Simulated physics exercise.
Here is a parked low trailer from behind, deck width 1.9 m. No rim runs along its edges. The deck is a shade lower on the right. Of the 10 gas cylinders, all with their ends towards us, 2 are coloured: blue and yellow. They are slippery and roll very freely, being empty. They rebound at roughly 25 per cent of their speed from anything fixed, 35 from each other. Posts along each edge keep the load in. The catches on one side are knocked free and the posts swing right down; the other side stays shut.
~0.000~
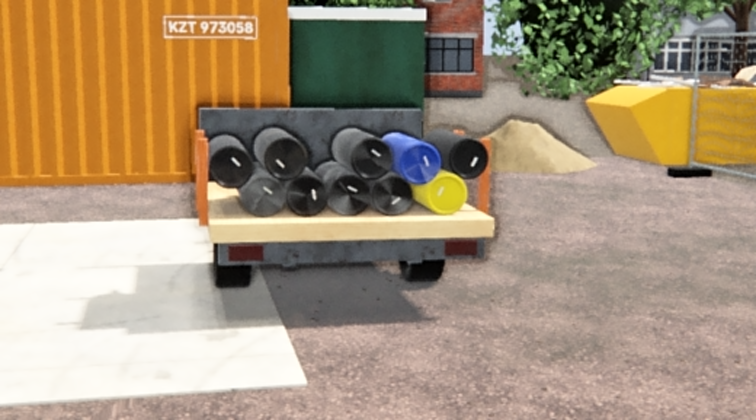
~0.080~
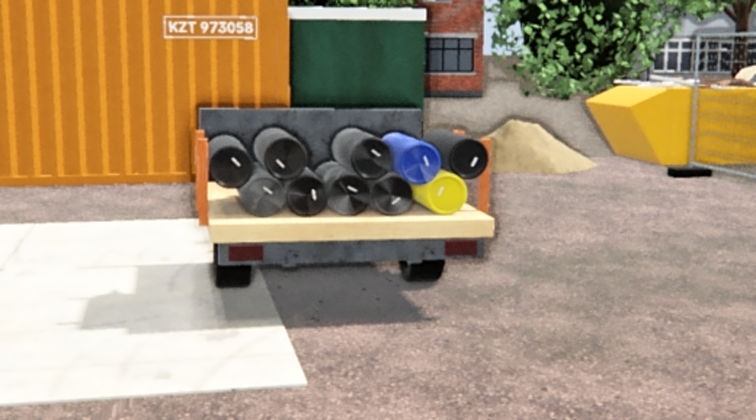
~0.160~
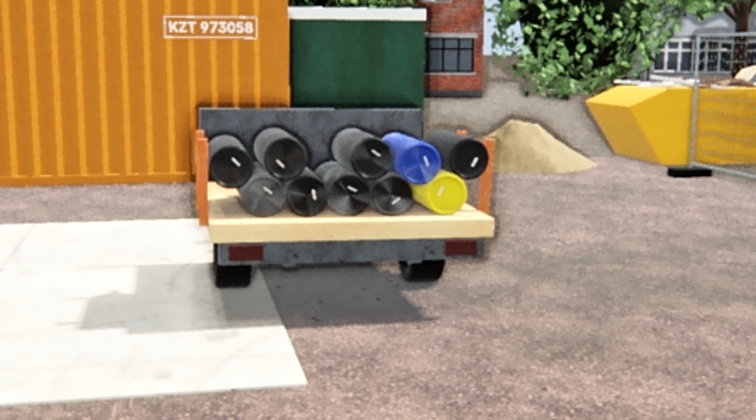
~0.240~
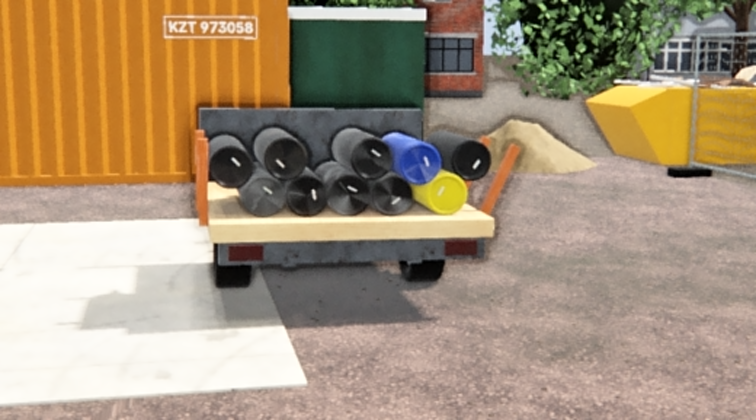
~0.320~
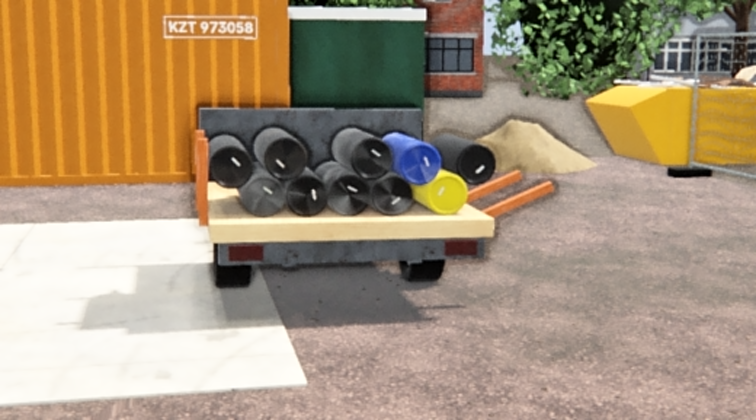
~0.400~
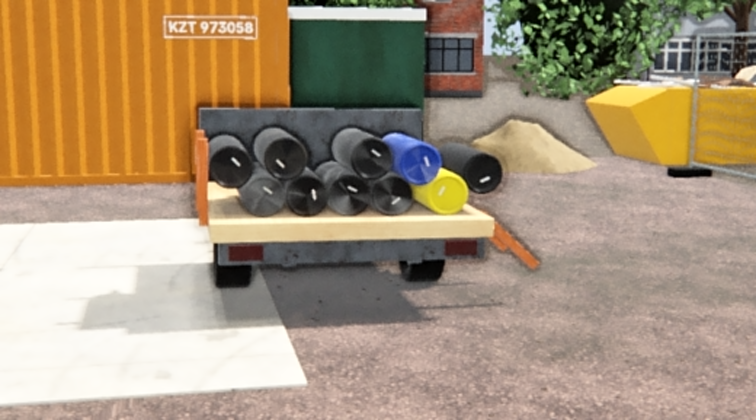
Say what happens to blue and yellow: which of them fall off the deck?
The blue one falls off; the yellow one falls off.
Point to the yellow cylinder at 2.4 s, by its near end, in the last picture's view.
At about (578, 288).
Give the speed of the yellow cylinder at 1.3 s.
Roughly 0.5 m/s.
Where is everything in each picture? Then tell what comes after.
Blue (421, 164), yellow (447, 195); both sides upright; the deck is a shade lower on the right; 5 of the 10 make up the bottom layer, in the first frame.
Blue (421, 164), yellow (447, 195); both sides upright, in the second frame.
Blue (421, 164), yellow (447, 195); sides still shut, in the third frame.
Blue (421, 164), yellow (447, 195); right posts out by 25°, tip at (509, 150), in the fourth frame.
Blue (421, 164), yellow (448, 195); right posts out by 65°, tip at (541, 186), in the fifth frame.
Blue (421, 165), yellow (448, 195); right posts out by 130°, tip at (527, 259), in the sixth frame.
Then, 1.3 s in, blue is on the deck, 35 cm from the right edge, rolling right; yellow is on the deck, 5 cm from the right edge, rolling right; 1 off so far.
Then, 2.4 s in, blue is on the deck, 15 cm from the right edge, rolling right; yellow is on the ground to the right; 2 off so far.
Then, 3.7 s in, blue is dropping off the right side; yellow is down on the right; 3 off so far.
In the end (8.9 s), blue is down on the right; yellow is down on the right; 5 off so far.
